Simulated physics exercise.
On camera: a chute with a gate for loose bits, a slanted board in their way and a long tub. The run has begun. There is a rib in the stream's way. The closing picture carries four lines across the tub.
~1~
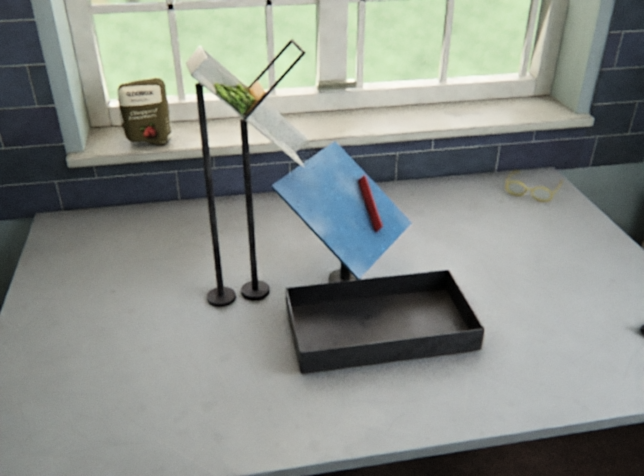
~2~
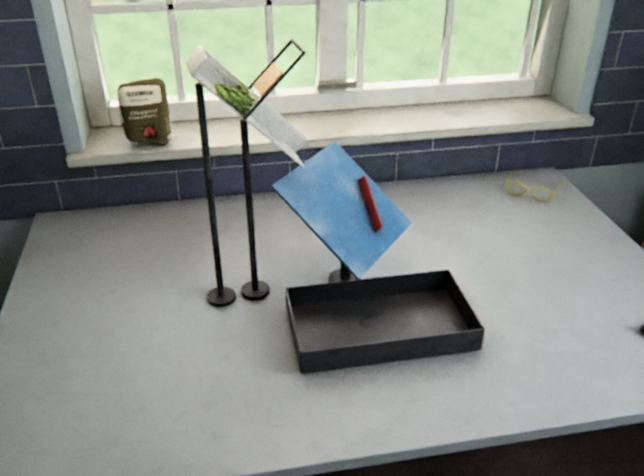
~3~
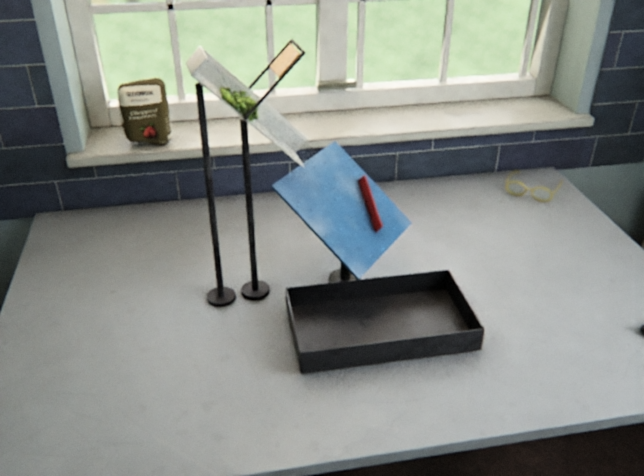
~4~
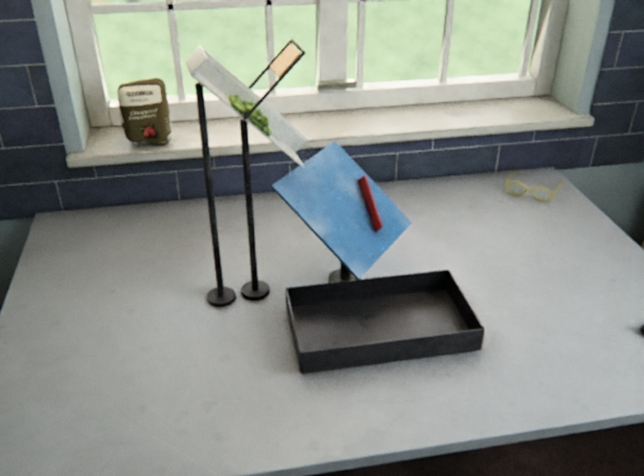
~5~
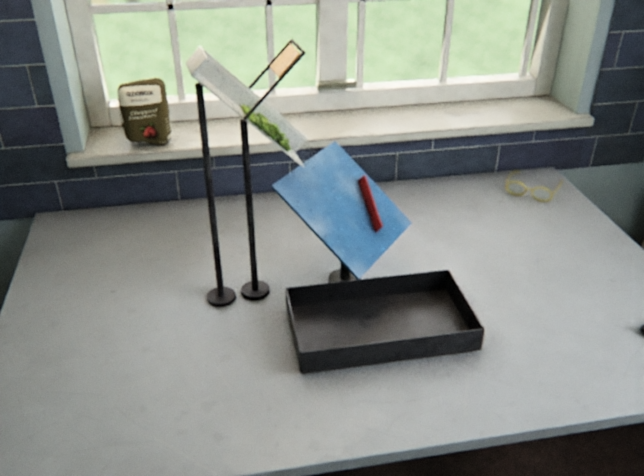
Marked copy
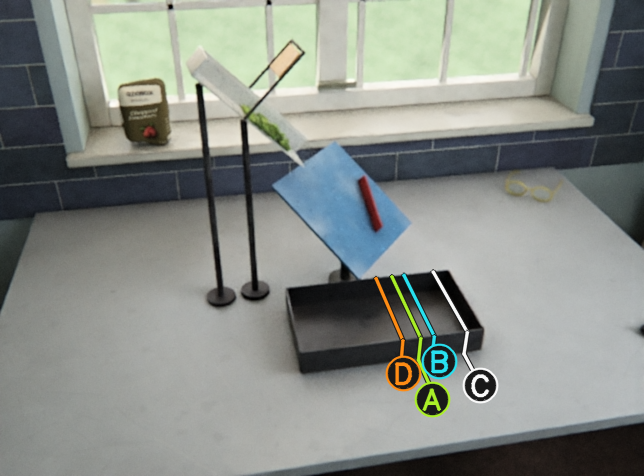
On a pale tabletop by a window, a clear sloping chute holds a small heap of green bits above a tilted blue board with a red rib and an empty dark tray. The gate opens, and the bits slide down the chute to the right, nearing its lower end.
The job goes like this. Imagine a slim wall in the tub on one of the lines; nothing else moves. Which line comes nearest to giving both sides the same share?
A.
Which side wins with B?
Left.
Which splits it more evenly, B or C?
Here it is line B.
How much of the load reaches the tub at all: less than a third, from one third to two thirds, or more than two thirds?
It is more than two thirds.
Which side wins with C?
Left.
On the marked copy, line A crosses the front rim at (420, 337); line B crosses the front rim at (434, 335); line C crosses the front rim at (467, 331); line D crosses the front rim at (402, 339).
With A, of what is caught, close to half on the left of the divider, close to half on the right.
With B, of what is caught, the bulk on the left of the divider, a small share on the right.
With C, of what is caught, all but a few on the left of the divider, only a few on the right.
With D, of what is caught, only a few on the left of the divider, all but a few on the right.
